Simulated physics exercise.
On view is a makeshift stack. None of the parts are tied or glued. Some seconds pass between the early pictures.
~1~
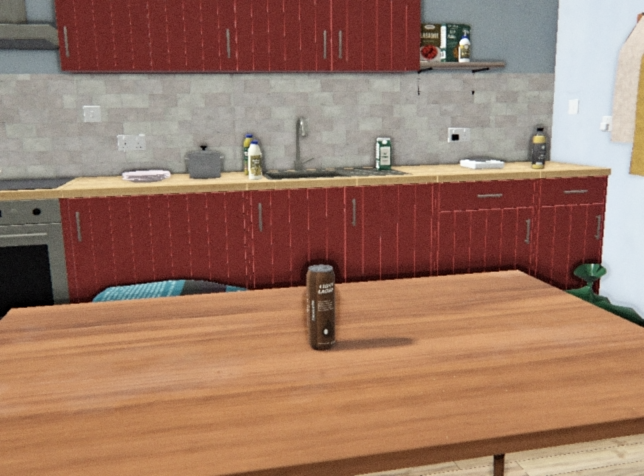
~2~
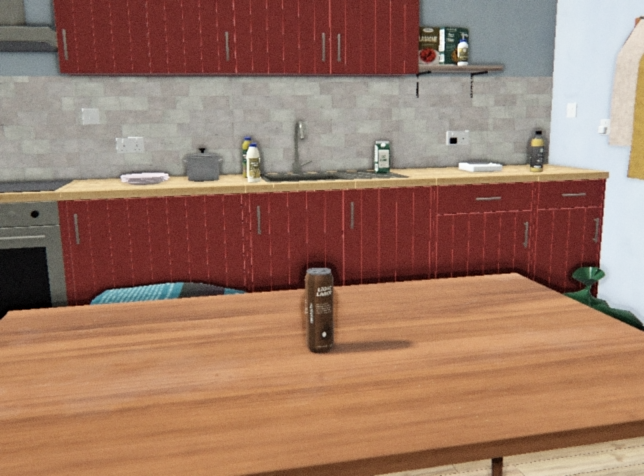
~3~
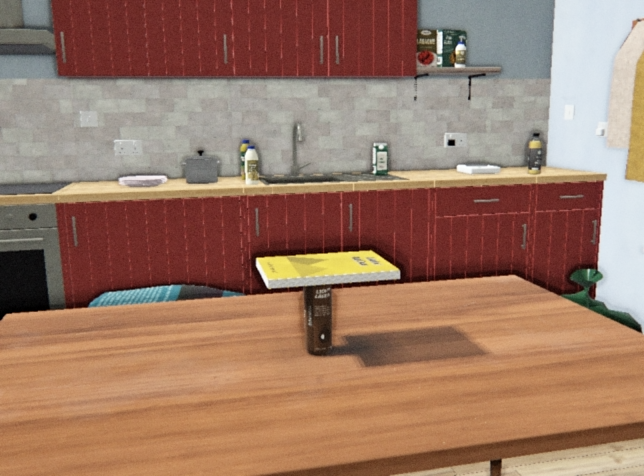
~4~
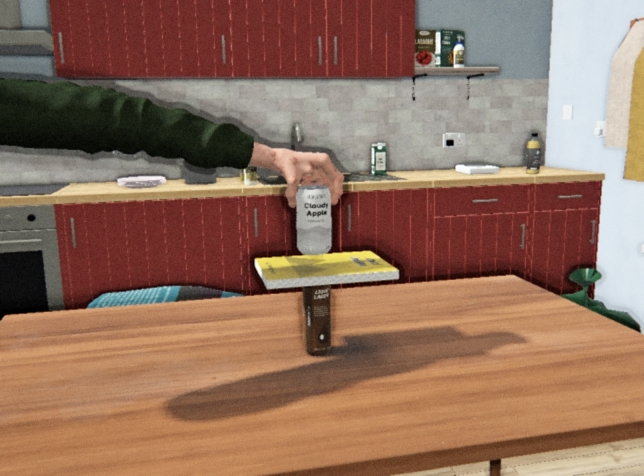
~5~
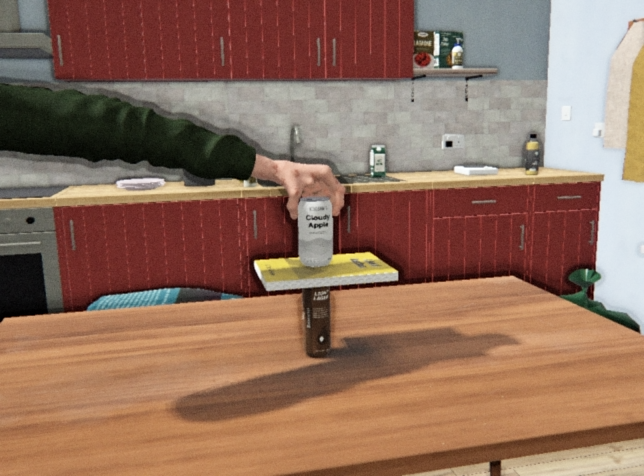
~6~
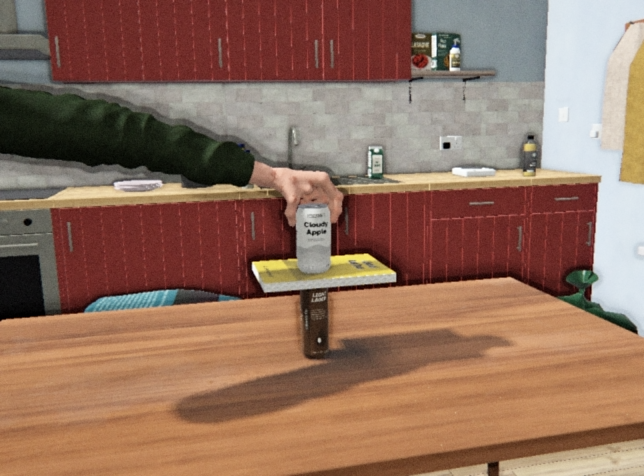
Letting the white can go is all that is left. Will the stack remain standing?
Most likely nothing will tip.
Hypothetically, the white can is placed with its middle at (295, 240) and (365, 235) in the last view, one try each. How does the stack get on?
Try one, the stack stays standing; try two, it collapses.
Then, 0.40 s later than the last frame, all is still.
Then, 1.10 s later than the last frame, white can resting near (314, 239).
When it is over, all 3 as before. End places, in pixels of the last picture, white can near (314, 239). The stack keeps its balance.
